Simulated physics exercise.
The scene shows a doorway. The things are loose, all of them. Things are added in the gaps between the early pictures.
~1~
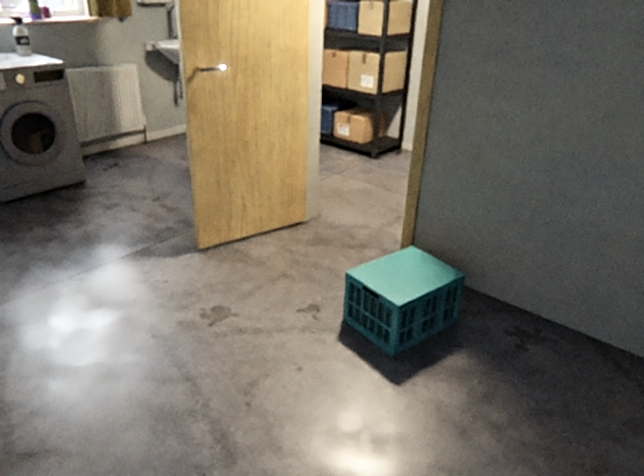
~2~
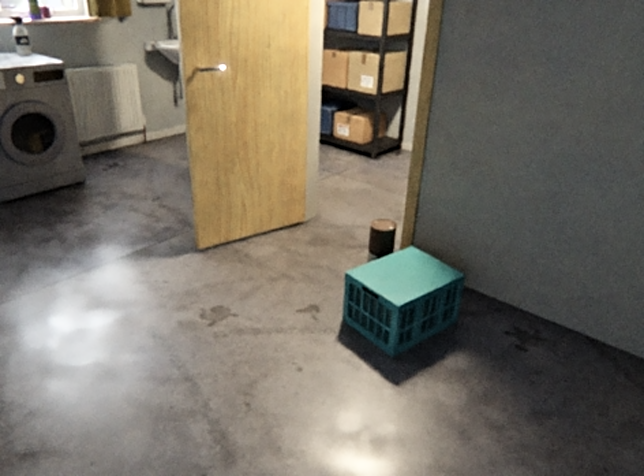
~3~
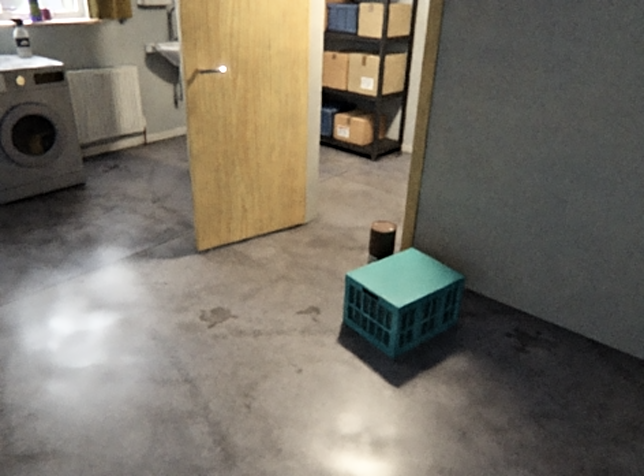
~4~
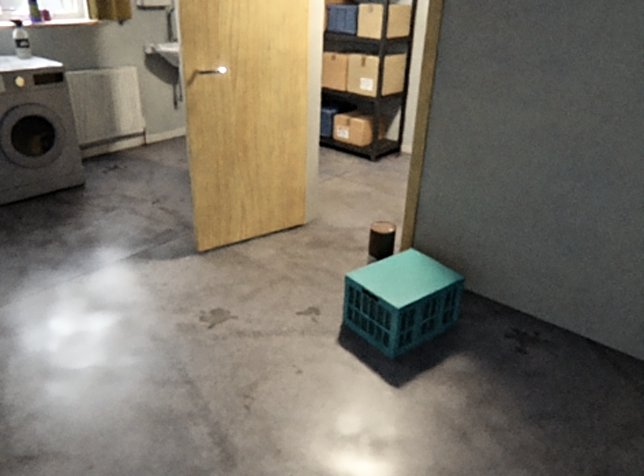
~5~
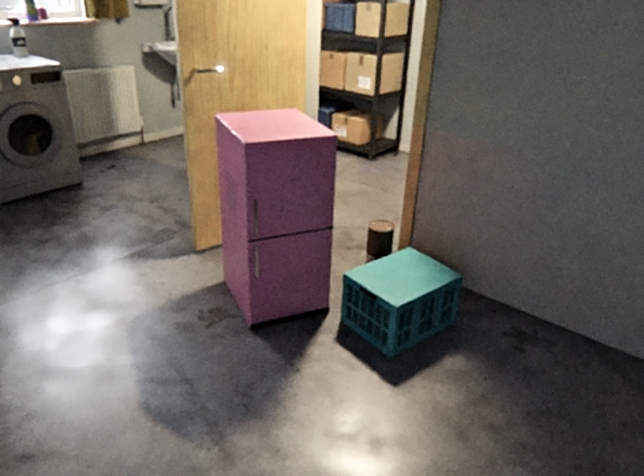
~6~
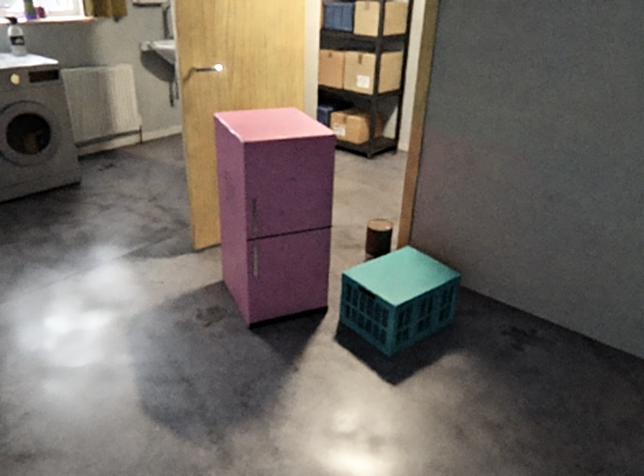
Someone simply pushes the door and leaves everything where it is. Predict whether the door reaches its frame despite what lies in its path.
Okay, the door ends up with a gap before the frame.
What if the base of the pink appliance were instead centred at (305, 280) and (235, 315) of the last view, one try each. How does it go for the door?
1: Stays ajar; 2: Swings home.
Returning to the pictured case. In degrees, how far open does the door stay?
Some 75°.
Then, 0.60 s after the last picture, door at 94°.
Then, 1.00 s after the last picture, door at 80°.
At rest, door at 74°; all 3 in place. Seen from the same camera at the end, pink appliance near (273, 216).
